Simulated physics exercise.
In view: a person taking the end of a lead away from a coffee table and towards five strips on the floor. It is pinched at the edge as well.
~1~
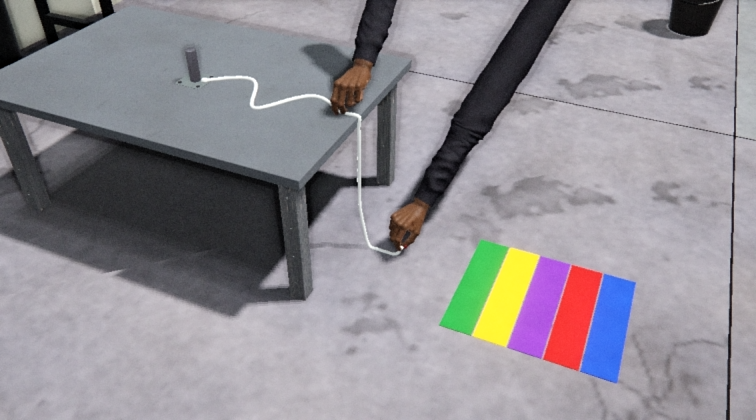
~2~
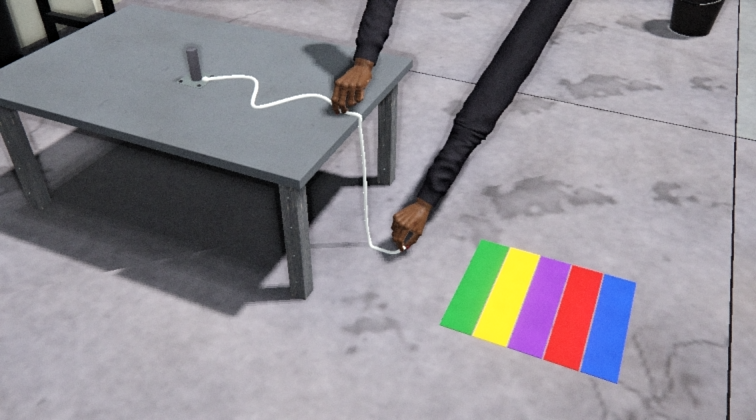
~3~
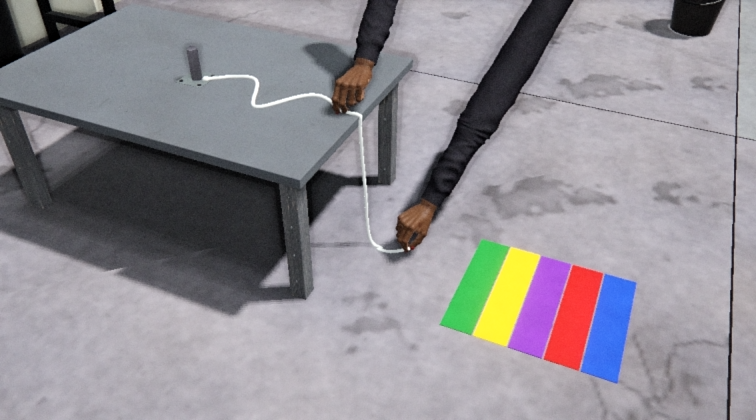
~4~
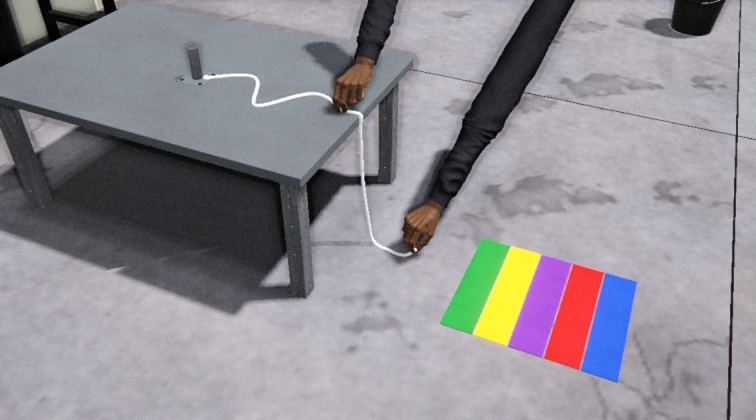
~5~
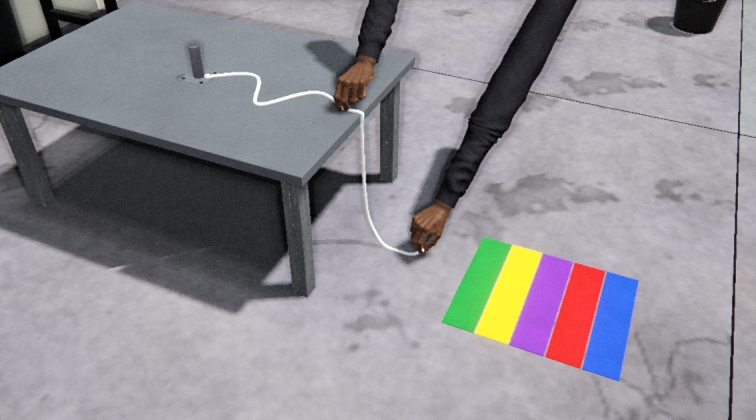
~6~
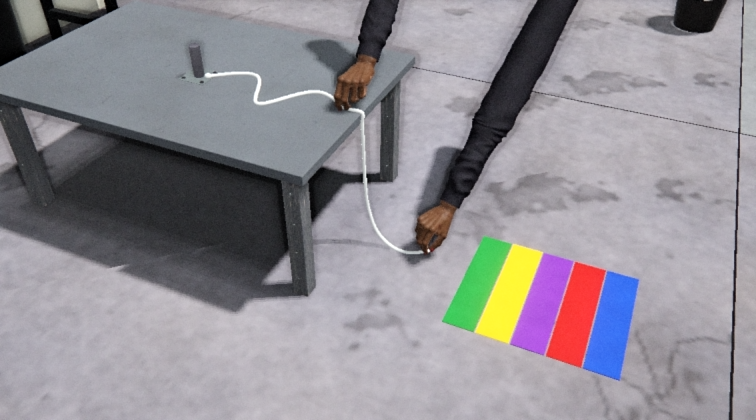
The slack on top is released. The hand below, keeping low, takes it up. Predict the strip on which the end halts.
The red strip.
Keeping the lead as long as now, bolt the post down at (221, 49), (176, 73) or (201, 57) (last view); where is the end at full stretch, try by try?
You'd find it around (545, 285), then (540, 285), and finally (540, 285).
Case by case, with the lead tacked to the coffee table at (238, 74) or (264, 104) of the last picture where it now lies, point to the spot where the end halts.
In order, the pixels are (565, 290) and (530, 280).
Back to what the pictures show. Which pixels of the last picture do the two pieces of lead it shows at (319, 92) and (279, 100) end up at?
Around (361, 117), then around (322, 104).
A little later, end near (526, 279); over yellow.
Next, end near (558, 289); over purple.
When it is tight, end near (577, 295); over red. It halts on the red strip.
